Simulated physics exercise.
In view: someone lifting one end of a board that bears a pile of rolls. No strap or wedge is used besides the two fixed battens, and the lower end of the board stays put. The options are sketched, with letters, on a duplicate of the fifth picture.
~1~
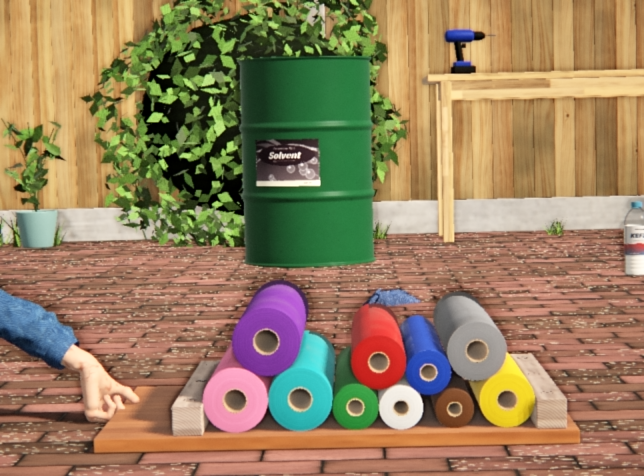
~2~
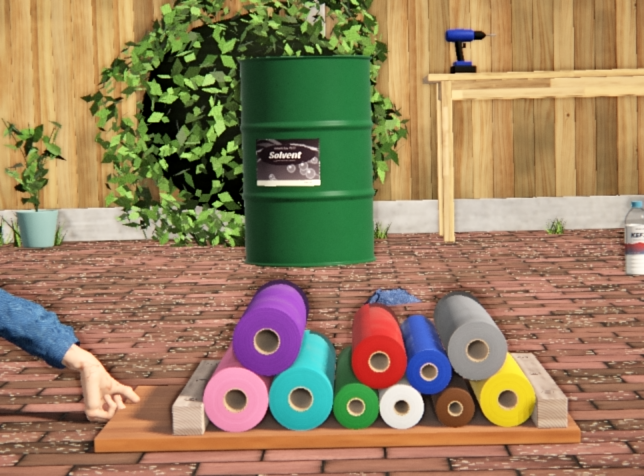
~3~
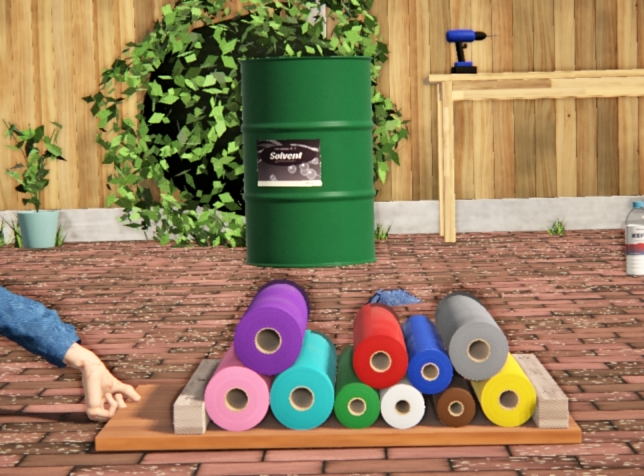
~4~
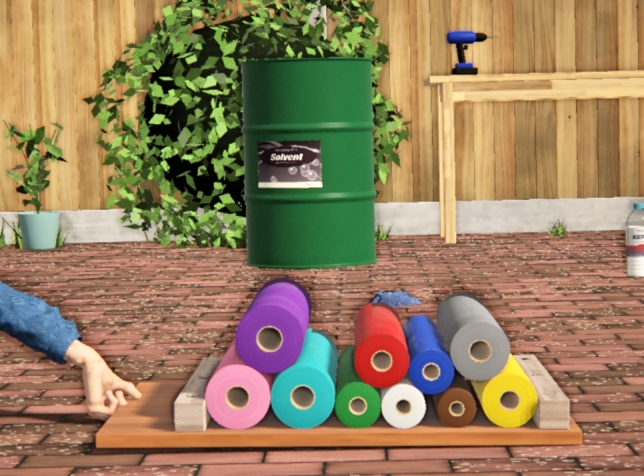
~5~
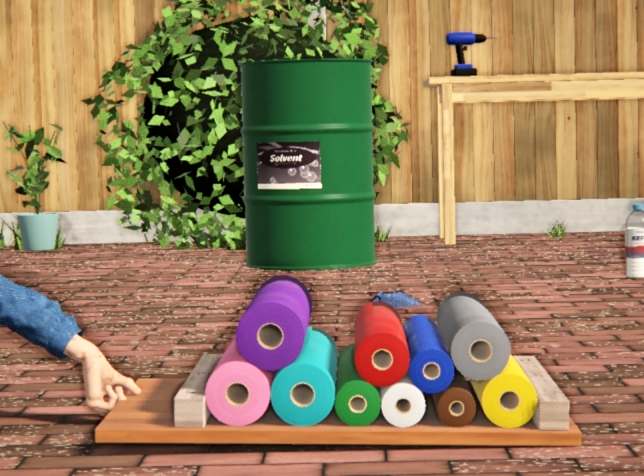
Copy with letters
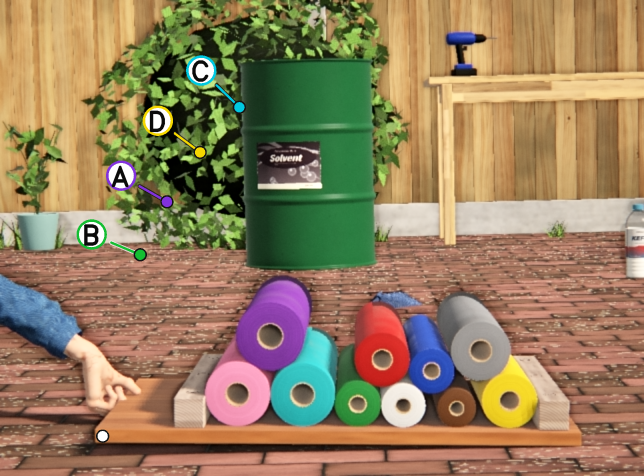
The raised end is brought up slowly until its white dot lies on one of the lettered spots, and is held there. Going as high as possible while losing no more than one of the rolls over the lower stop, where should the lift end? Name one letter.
Mark B is as high as it can go.
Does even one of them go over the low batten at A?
Yes, at A.
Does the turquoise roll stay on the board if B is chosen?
The turquoise roll: Yes.
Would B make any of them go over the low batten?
Yes, at B.
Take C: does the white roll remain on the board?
Yes, with C.
On the marked copy, A at (167, 202); B at (140, 255); C at (239, 107); D at (200, 152); the white dot at (103, 436).
With B. Early on, board at 15°.
Further on, board at 24°.
At the end, board at 24°, one over the low batten (grey).
As for the rest, A four over the low batten (blue, red, grey, purple); C four over the low batten (blue, red, grey, purple); D four over the low batten (blue, red, grey, purple).
